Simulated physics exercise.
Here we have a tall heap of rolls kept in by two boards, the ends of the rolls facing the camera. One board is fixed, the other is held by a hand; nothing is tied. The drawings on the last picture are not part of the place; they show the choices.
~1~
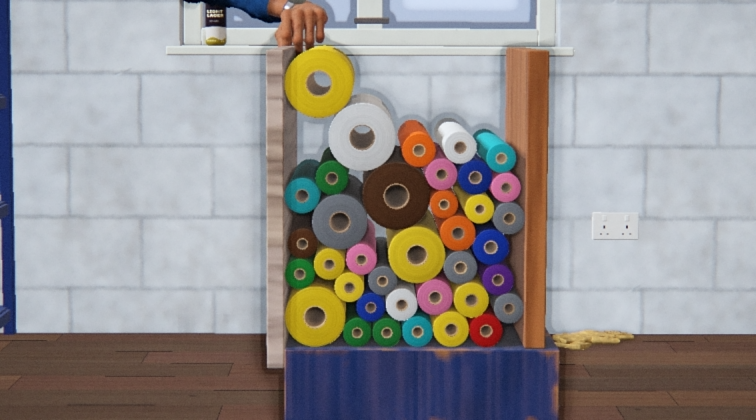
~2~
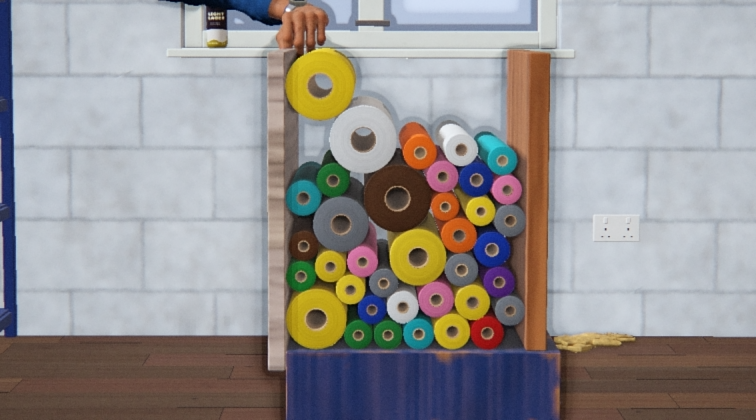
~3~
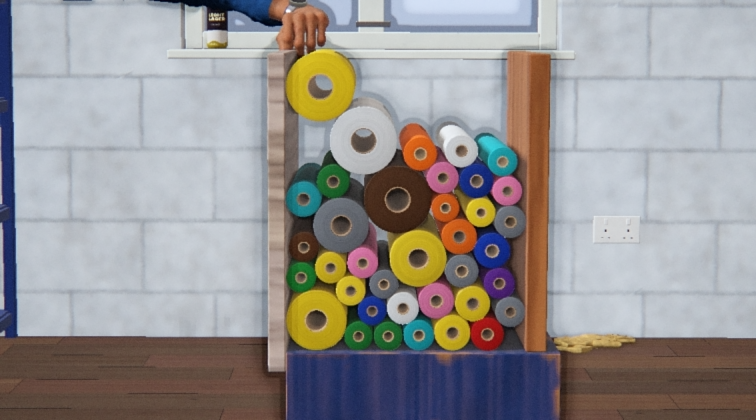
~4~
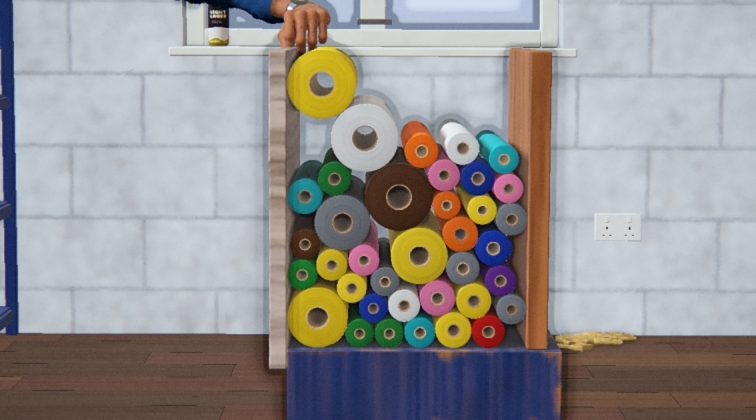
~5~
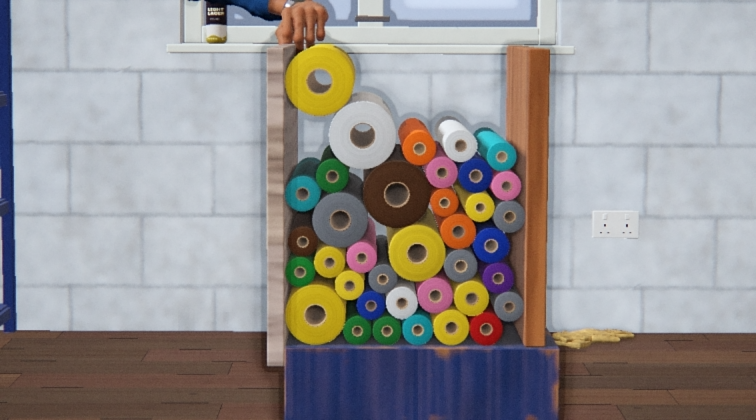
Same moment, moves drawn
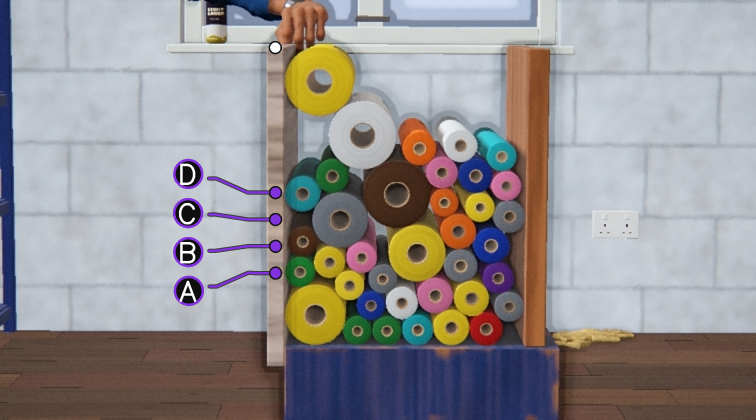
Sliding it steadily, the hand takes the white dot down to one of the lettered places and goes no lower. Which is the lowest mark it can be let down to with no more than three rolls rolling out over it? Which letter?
Slide it to C.
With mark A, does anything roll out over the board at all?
Yes.
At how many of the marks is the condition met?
The number is two.
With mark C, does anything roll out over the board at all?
At C: Yes.
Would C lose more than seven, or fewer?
At C, fewer than seven.
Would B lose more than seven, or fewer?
Fewer than seven.
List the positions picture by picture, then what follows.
The first picture shows a grey roll (509, 308); a yellow roll (417, 255); an orange roll (458, 233).
The second picture shows an orange roll (459, 236); a brown roll (304, 246).
The third picture shows a white roll (363, 141); a turquoise roll (503, 162).
The fourth picture shows side board (286, 195); a yellow roll (318, 318).
The fifth picture shows a red roll (486, 329); a grey roll (509, 307); a yellow roll (418, 253).
On the marked copy, A at (276, 273); B at (275, 246); C at (275, 220); D at (275, 192); the white dot at (275, 47).
Taking C. A third of the way, top of the board (285, 121).
Two thirds of the way, top of the board (285, 203).
When it is over, top of the board (285, 219), one out over the board.
As for the rest, A more than three out over the board; B four out over the board; D one out over the board.
